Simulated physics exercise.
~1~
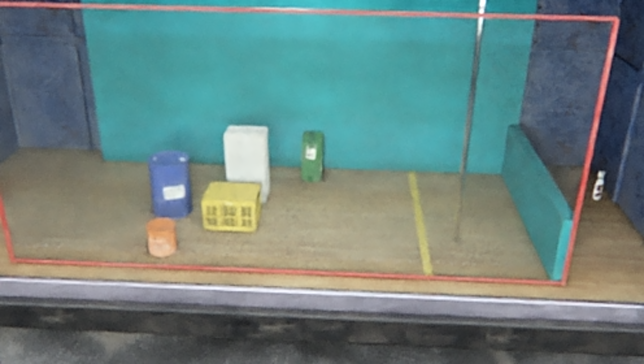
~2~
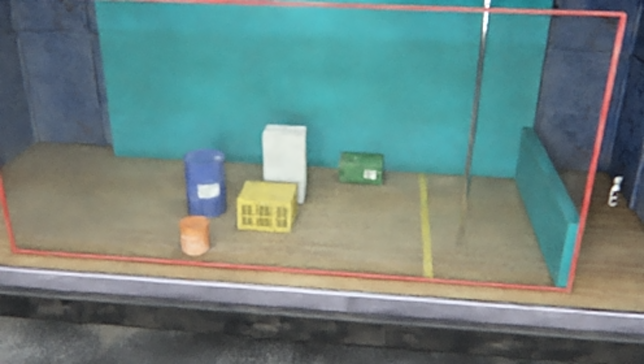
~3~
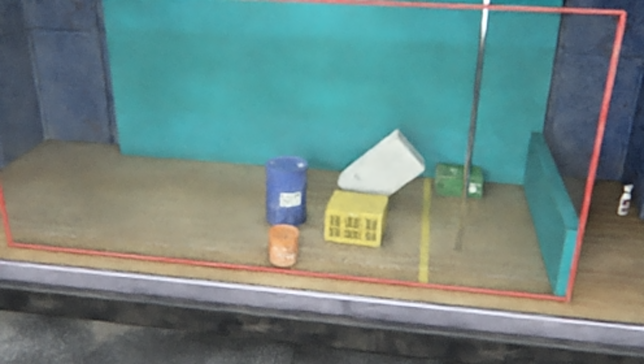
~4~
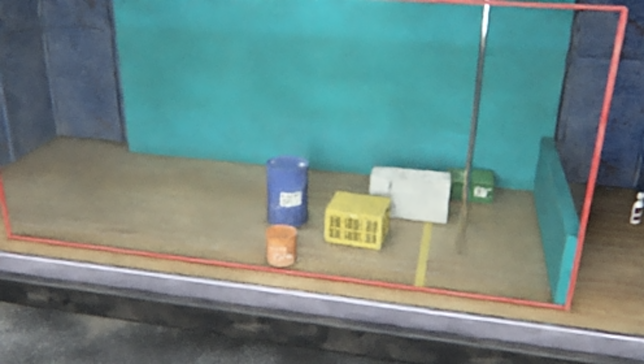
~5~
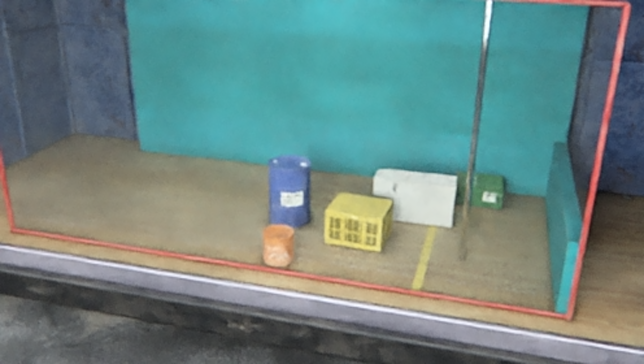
Loose goods slide rightward across the wooden floor of a van bay, seen from the front and slightly above as the view drifts a little. A blue drum, an orange bucket, a yellow crate, a tall white box and a green pack stand before a teal wall, left of a yellow line. The green pack topples onto its side as everything shifts right. The white box then leans over and falls flat on its side. Finally the green pack lies beyond the line near the pole, while the box, crate, drum and bucket rest short of it.
